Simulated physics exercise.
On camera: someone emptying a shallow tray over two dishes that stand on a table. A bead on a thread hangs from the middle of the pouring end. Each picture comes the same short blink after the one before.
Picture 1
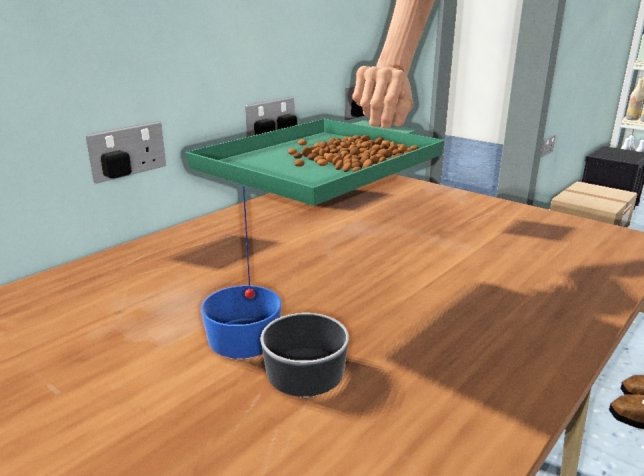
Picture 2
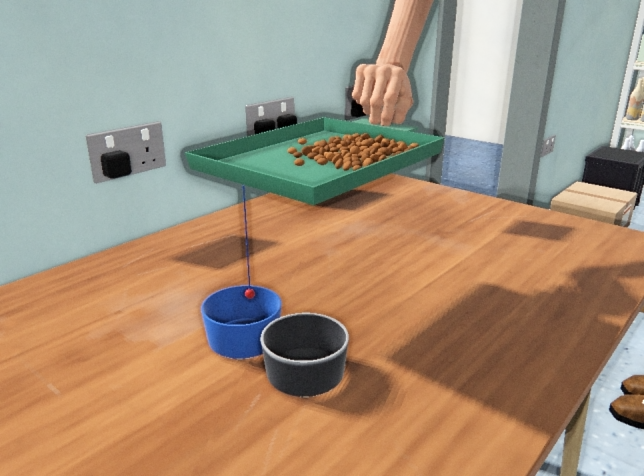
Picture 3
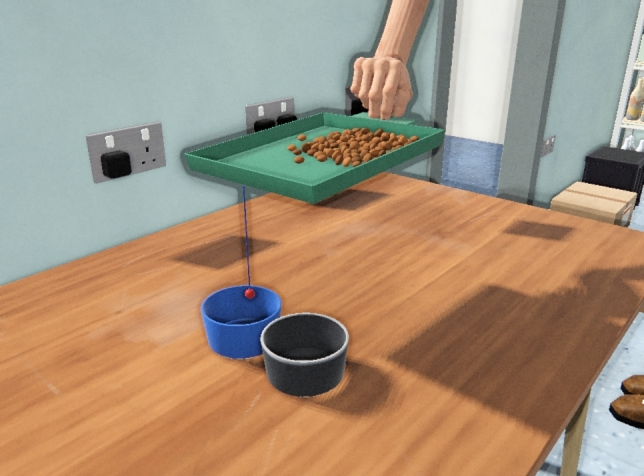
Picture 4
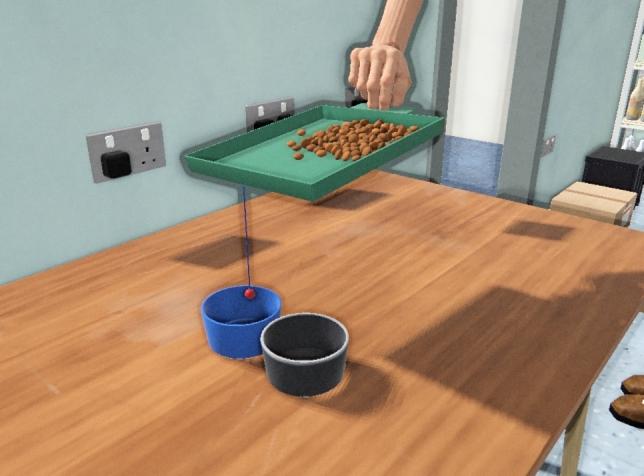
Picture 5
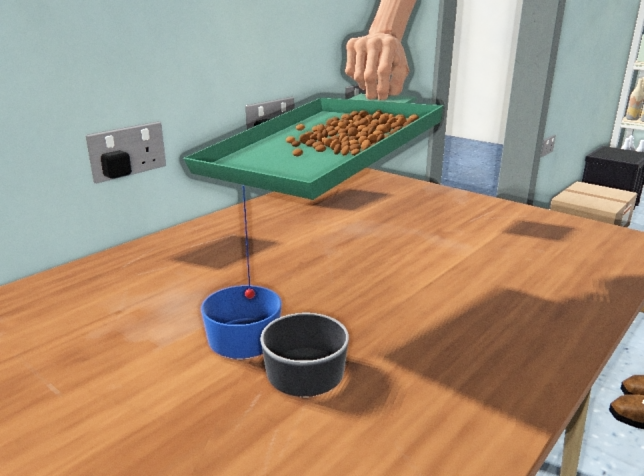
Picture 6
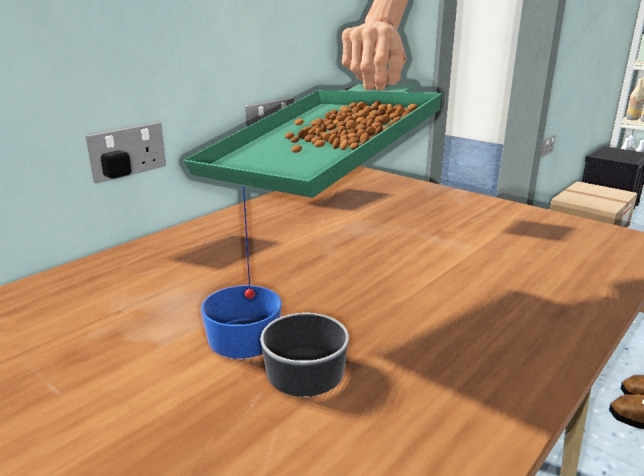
At the start, a hand holds a green tray of brown kibble above a wooden table with a blue dish and a black dish. The hand then gradually raises the tray's far side, and its near left corner dips slightly while the kibble stays bunched toward the back and the dishes stay still.
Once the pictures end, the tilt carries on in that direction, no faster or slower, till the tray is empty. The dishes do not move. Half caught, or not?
Together they catch under half.
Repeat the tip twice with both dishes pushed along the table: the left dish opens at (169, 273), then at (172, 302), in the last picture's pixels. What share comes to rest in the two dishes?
First some 80, then 70 per cent.
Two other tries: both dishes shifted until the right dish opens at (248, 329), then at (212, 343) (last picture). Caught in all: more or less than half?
One: Above a half. Two: Below a half.
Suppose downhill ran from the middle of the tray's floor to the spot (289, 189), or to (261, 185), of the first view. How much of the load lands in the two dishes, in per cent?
About 80 and 30 per cent.
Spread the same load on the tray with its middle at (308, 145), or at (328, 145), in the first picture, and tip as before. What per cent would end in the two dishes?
In turn 10 and 20 in a hundred.
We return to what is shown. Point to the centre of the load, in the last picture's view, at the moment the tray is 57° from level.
Close to (223, 162).
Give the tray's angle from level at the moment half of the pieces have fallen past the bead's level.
At about 105°.
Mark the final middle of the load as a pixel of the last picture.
Close to (184, 328).
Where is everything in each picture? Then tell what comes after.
The first picture shows corners of the pouring end at (189, 152) and (313, 186), level; middle of the load at (357, 154), bits of dog kibble; left dish at (212, 335); right dish at (275, 371); bead on its thread at (250, 294).
The second picture shows corners of the pouring end at (189, 152) and (313, 186), level; middle of the load at (357, 152).
The third picture shows corners of the pouring end at (188, 154) and (312, 184), tipped barely, lowest at the left corner; middle of the load at (357, 147).
The fourth picture shows corners of the pouring end at (188, 155) and (311, 183), tipped a little, lowest at the left corner; middle of the load at (357, 140).
The fifth picture shows corners of the pouring end at (187, 157) and (310, 181), tipped a little, lowest at the left corner; middle of the load at (356, 133).
The sixth picture shows corners of the pouring end at (187, 159) and (308, 179), tipped a little, lowest at the left corner; middle of the load at (355, 125); left dish at (212, 335); right dish at (275, 371).
Soon, tray tipped steeply; nearly all on the tray; a small part in the air.
A while on, tray tipped right over; about two thirds on the tray; a stray few in the left dish; about a quarter outside both; a small part in the air.
Towards the end, tray tipped past a quarter turn; a small part in the left dish; most outside both.
Finally, tray tipped past a quarter turn; none in the right dish; a small part in the left dish; most outside both.
